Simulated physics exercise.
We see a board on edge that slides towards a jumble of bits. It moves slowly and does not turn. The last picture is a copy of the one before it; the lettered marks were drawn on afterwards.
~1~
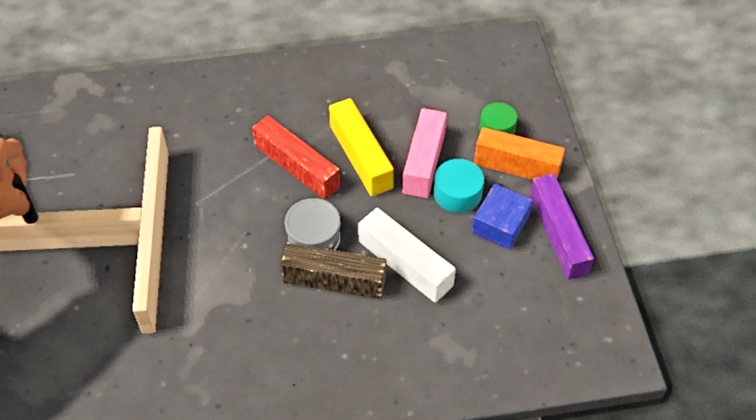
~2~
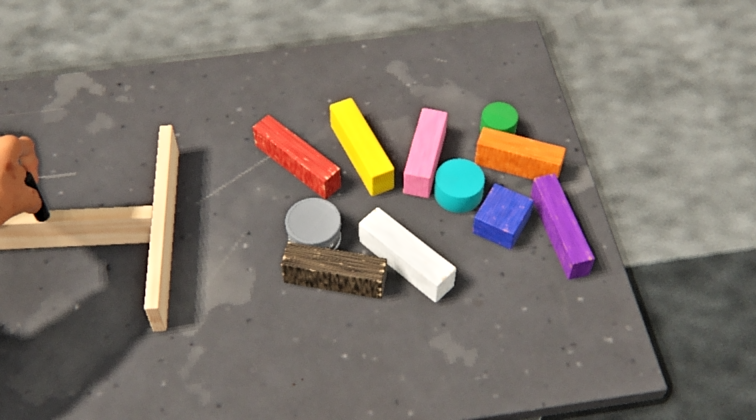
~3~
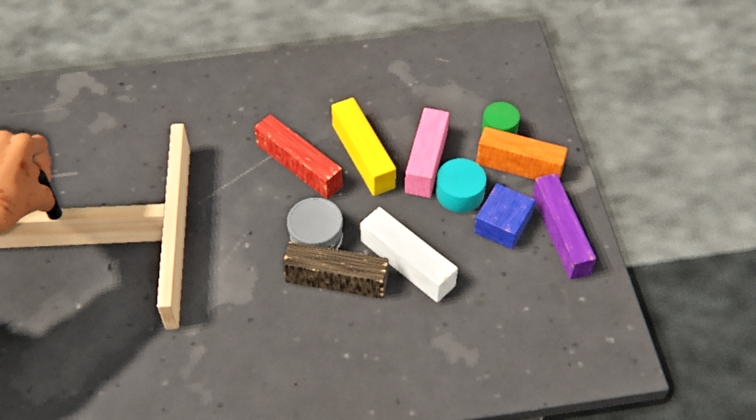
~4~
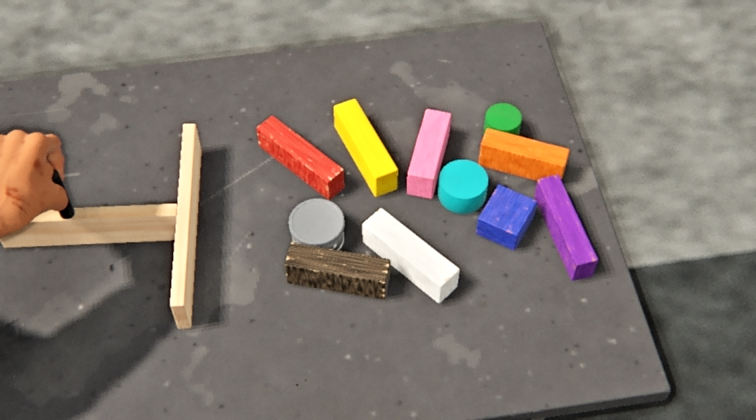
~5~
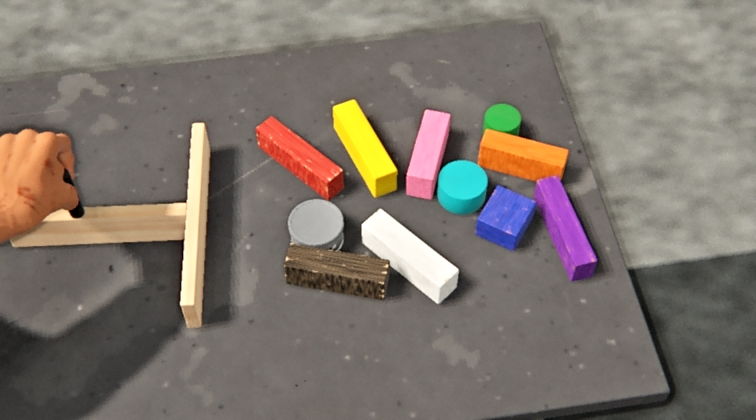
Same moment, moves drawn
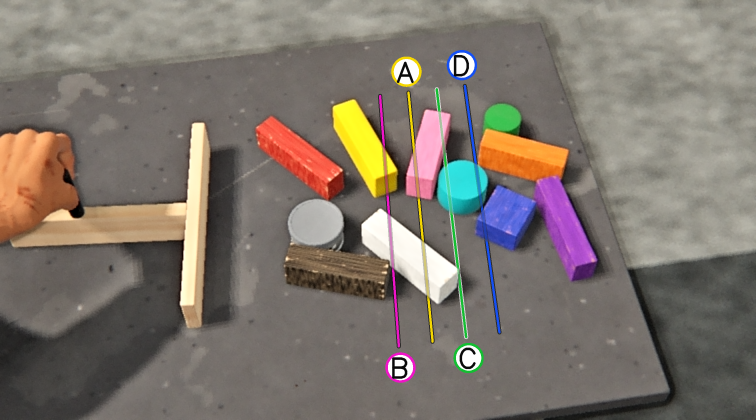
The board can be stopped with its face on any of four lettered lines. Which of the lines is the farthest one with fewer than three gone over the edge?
D.
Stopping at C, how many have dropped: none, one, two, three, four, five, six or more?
The count is none.
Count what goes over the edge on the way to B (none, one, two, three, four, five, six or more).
The count is none.
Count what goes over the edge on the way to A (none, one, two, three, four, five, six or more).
In all, none.
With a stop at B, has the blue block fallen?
No.
On the marked copy, A at (420, 207); B at (389, 211); C at (450, 203); D at (481, 199).
With D. Early on, board (298, 195); black bar (360, 271); red bar (331, 164).
Further on, board (401, 182); blue block (521, 221); turquoise tin (504, 184).
At the end, board (478, 172); purple bar over the edge; orange bar (589, 157); one fallen.
As for the rest, A is within the limit but short; B is within the limit but short; C is within the limit but short.
